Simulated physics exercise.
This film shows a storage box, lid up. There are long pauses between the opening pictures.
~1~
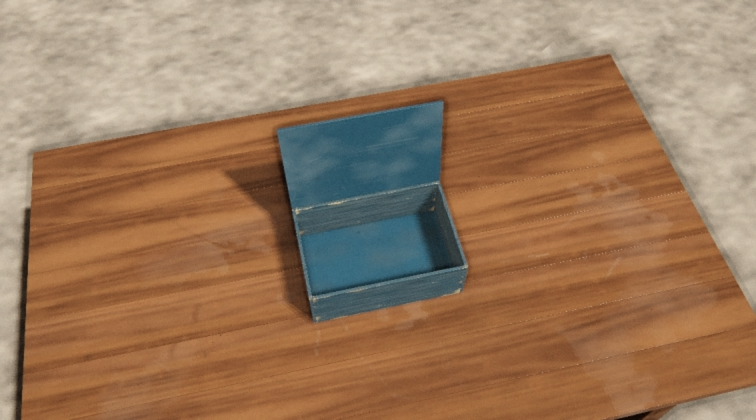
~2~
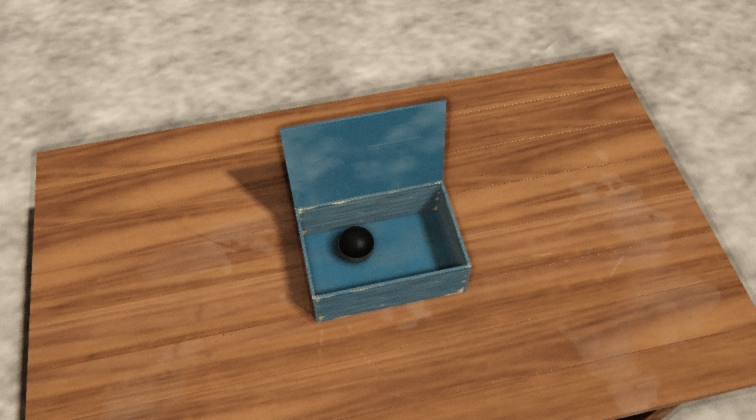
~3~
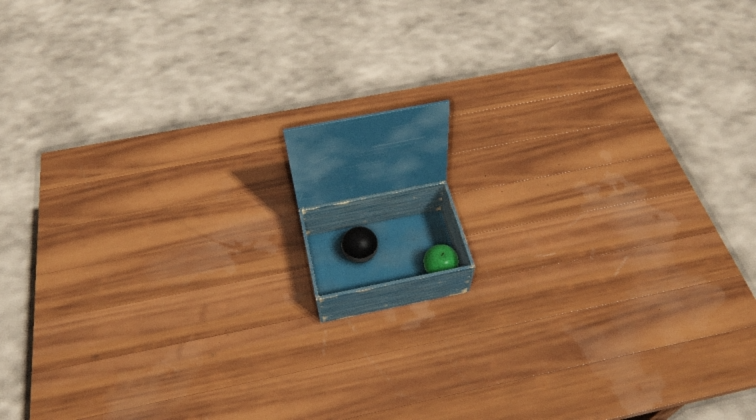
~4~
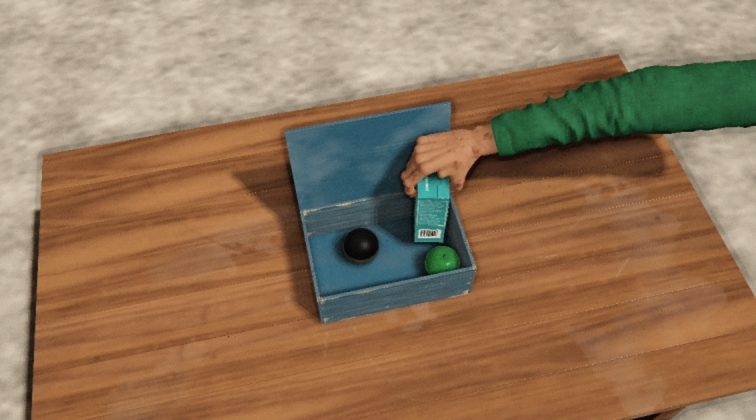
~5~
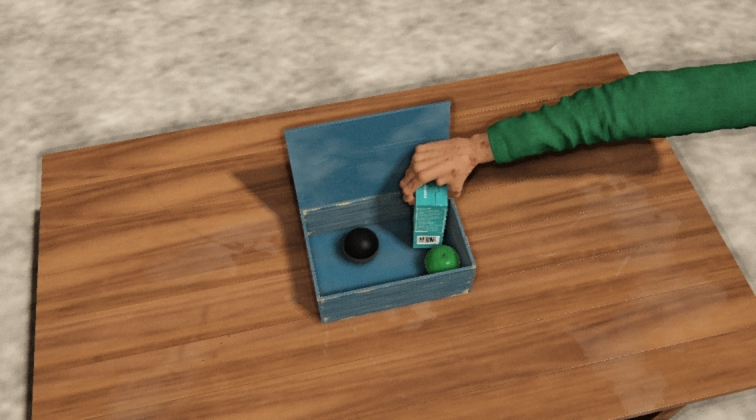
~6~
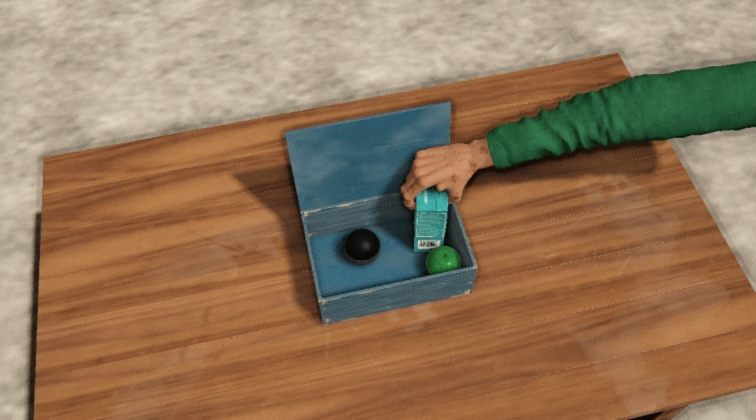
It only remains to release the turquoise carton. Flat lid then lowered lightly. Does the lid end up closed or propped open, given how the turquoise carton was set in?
Seems the lid is blocked.
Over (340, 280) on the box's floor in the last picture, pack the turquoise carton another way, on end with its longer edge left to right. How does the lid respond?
Result: Lid not shut.
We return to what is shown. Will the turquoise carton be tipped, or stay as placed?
Once everything settles, the turquoise carton ends up at a slant.
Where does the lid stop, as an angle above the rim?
The answer is about 20 degrees.
Then, 1.50 s on from there, lid 68° above the rim; turquoise carton turned 3° from how it was put near (430, 219).
Then, 2.00 s on from there, lid 36° above the rim; turquoise carton turned 30° from how it was put near (432, 234).
In the end, lid 21° above the rim; toppled in the box, turquoise carton; the other 2 unmoved. At the end, from the last picture's camera, turquoise carton near (424, 234).
